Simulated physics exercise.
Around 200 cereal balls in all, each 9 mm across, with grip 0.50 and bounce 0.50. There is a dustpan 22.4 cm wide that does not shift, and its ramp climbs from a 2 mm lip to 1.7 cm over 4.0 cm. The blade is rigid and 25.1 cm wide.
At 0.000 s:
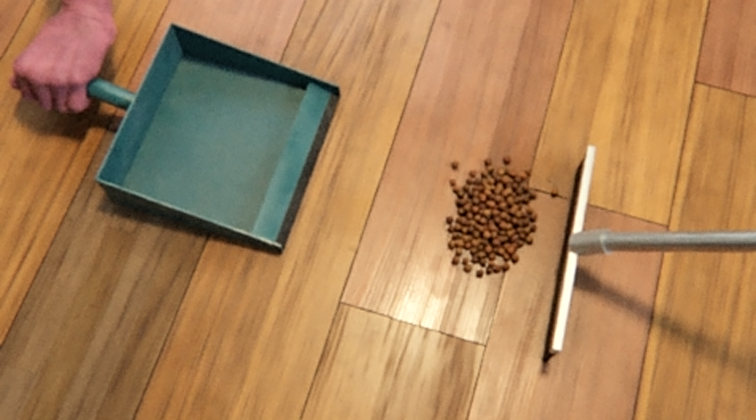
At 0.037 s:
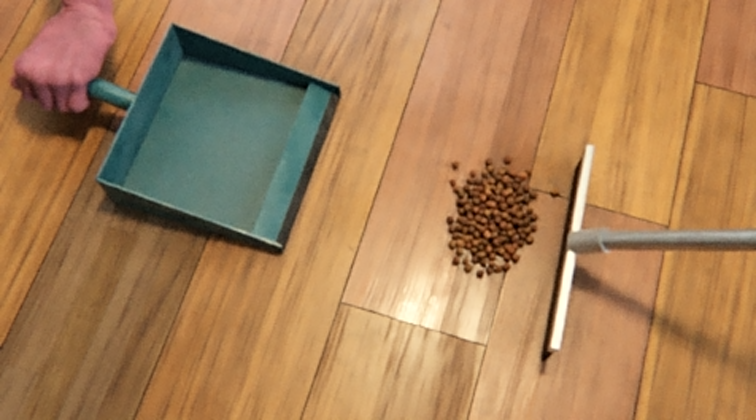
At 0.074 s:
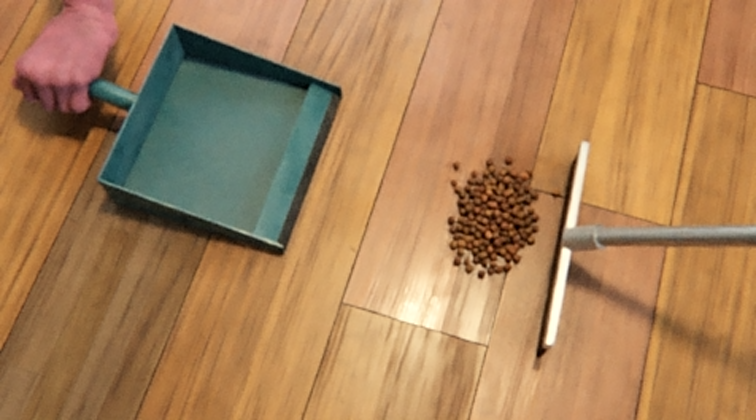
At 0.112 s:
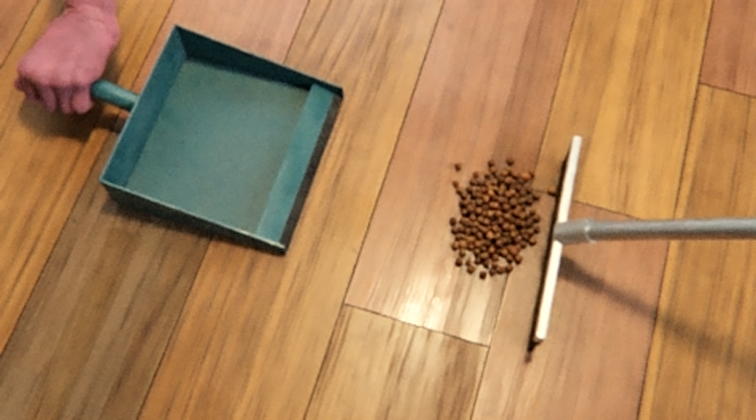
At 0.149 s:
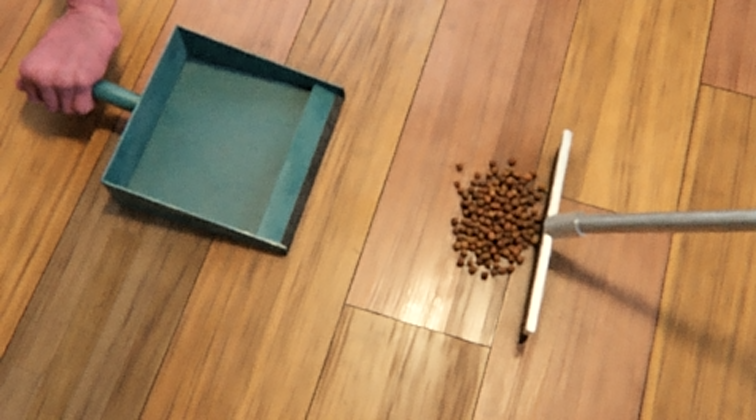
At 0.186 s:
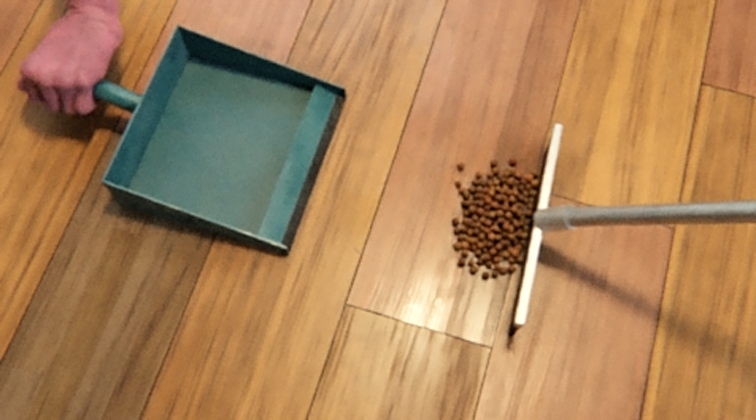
White blade on a grey pole sliding left against a pile of brown balls while a hand holds a teal dustpan still.
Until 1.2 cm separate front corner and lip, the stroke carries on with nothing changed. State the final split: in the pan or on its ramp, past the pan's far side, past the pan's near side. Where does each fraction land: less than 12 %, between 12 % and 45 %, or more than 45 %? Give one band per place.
In order: Pan: A respectable share; far side: A respectable share; near side: A meagre share.
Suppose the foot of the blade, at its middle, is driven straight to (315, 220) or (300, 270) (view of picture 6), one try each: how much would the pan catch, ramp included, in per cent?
Some 50 per cent on the first try, 30 per cent on the second.
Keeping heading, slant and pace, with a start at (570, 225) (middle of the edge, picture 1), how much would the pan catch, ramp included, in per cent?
Estimate: Near 25 %.
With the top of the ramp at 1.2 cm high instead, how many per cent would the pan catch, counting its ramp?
That would give something like 35 per cent.
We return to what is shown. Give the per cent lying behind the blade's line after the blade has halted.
5 %.
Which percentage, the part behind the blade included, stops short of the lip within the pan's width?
About 50 %.
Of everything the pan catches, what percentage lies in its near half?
Estimate: Close to 20 %.
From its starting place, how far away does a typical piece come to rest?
Some 24 cm.
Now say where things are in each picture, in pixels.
In the first picture, blade from (555, 349) to (589, 153), moved 0.0 cm, 0 of the pieces shifted so far; middle of the pieces at (491, 211); pan at (216, 144).
In the second picture, blade from (553, 348) to (588, 152), moved 0.3 cm, 0 of the pieces shifted so far; middle of the pieces at (491, 211).
In the third picture, blade from (548, 344) to (583, 149), moved 1.1 cm, 0 of the pieces shifted so far; middle of the pieces at (492, 212).
In the fourth picture, blade from (539, 337) to (575, 144), moved 2.5 cm, 1 of the pieces shifted so far; middle of the pieces at (494, 213).
In the fifth picture, blade from (529, 330) to (566, 138), moved 3.9 cm, 1 of the pieces shifted so far; middle of the pieces at (496, 213).
In the sixth picture, blade from (519, 323) to (556, 132), moved 5.4 cm, 43 of the pieces shifted so far; middle of the pieces at (496, 213); pan at (222, 146). The blade's pace is about 0.40 m/s, heading 18 degrees away from the viewer's side.
Then, at 0.51 s, middle of the blade 15 cm from the lip; 0 % over the lip, far side 5 %, near side 0 %.
After 0.73 s, middle of the blade 7 cm from the lip; 0 % over the lip, far side 10 %, near side 0 %.
After 1.07 s, middle of the blade 2 cm from the lip; 35 % over the lip, far side 15 %, near side 0 %.
By 1.4 s all is still; pan 35 %, far side 15 %, near side 0 %, in front of the lip or behind the blade 50 %.
